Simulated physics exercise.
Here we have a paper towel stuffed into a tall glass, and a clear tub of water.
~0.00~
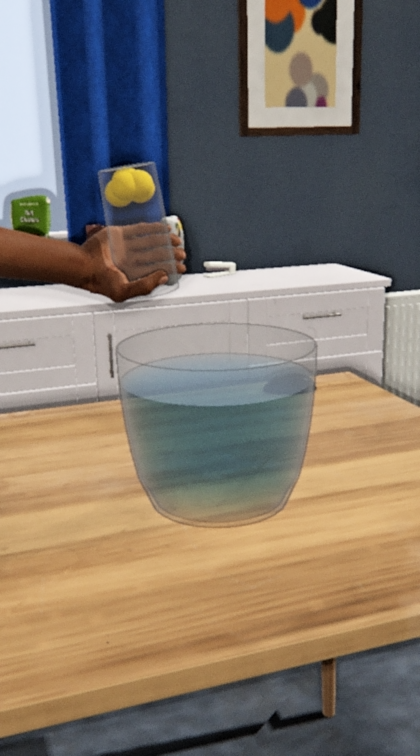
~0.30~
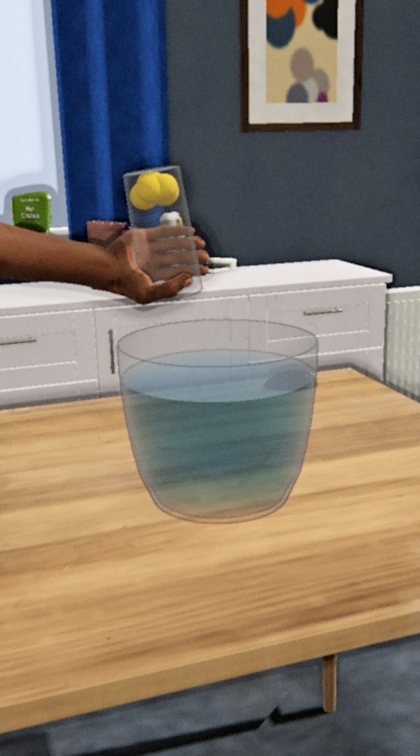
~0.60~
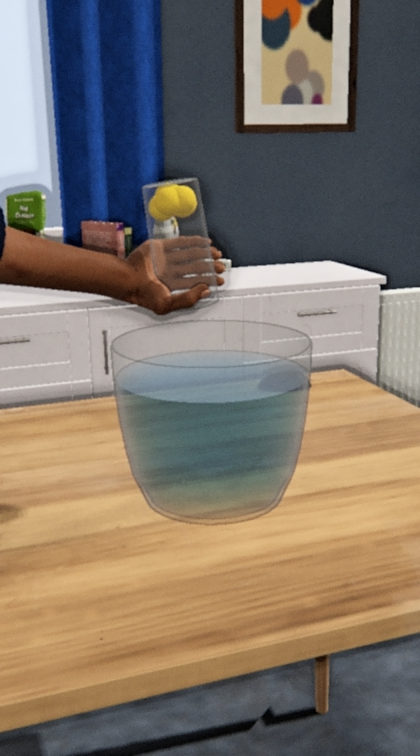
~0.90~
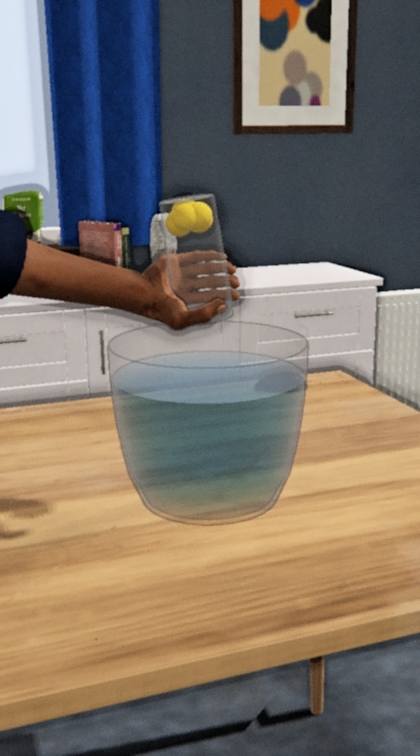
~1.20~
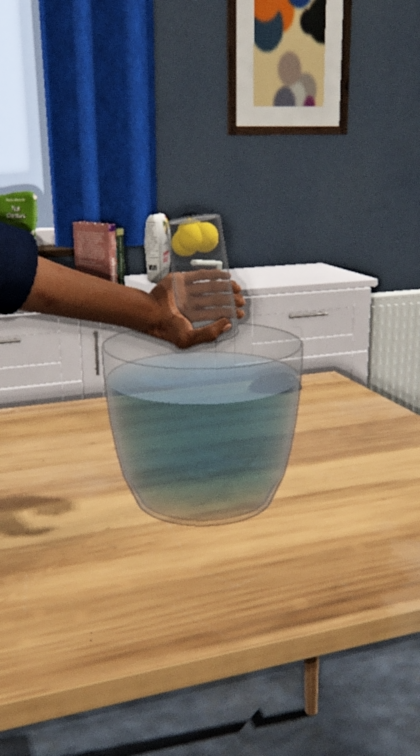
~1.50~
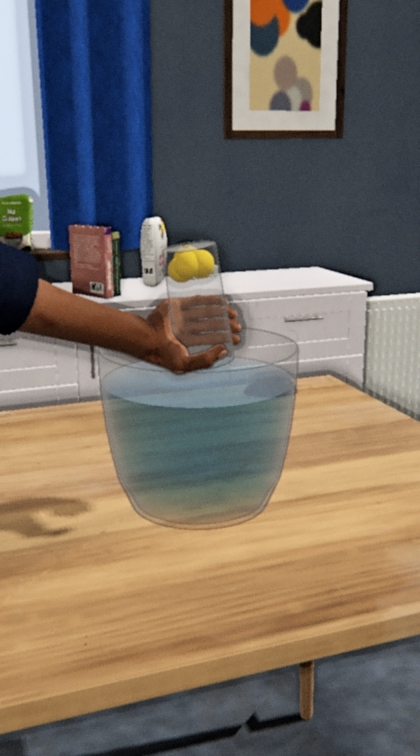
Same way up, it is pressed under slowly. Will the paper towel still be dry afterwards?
Yes, it is still dry.
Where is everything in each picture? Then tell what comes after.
In the first frame, tall glass (138, 233) mouth down; above the clear tub.
In the second frame, tall glass (163, 236) mouth down; paper towel (155, 188); coming down.
In the third frame, tall glass (180, 247) mouth down; lower.
In the fourth frame, tall glass (196, 262) mouth down; paper towel (189, 215); lower still.
In the fifth frame, tall glass (202, 281) mouth down; close to the surface.
In the sixth frame, tall glass (198, 307) mouth down; paper towel (191, 262); just over the surface.
Around 2.0 s, the tall glass enters the water.
Around 2.6 s, air is trapped inside and holds the level down.
Around 4.0 s, the tall glass is under, still full of air, and the paper towel is dry.
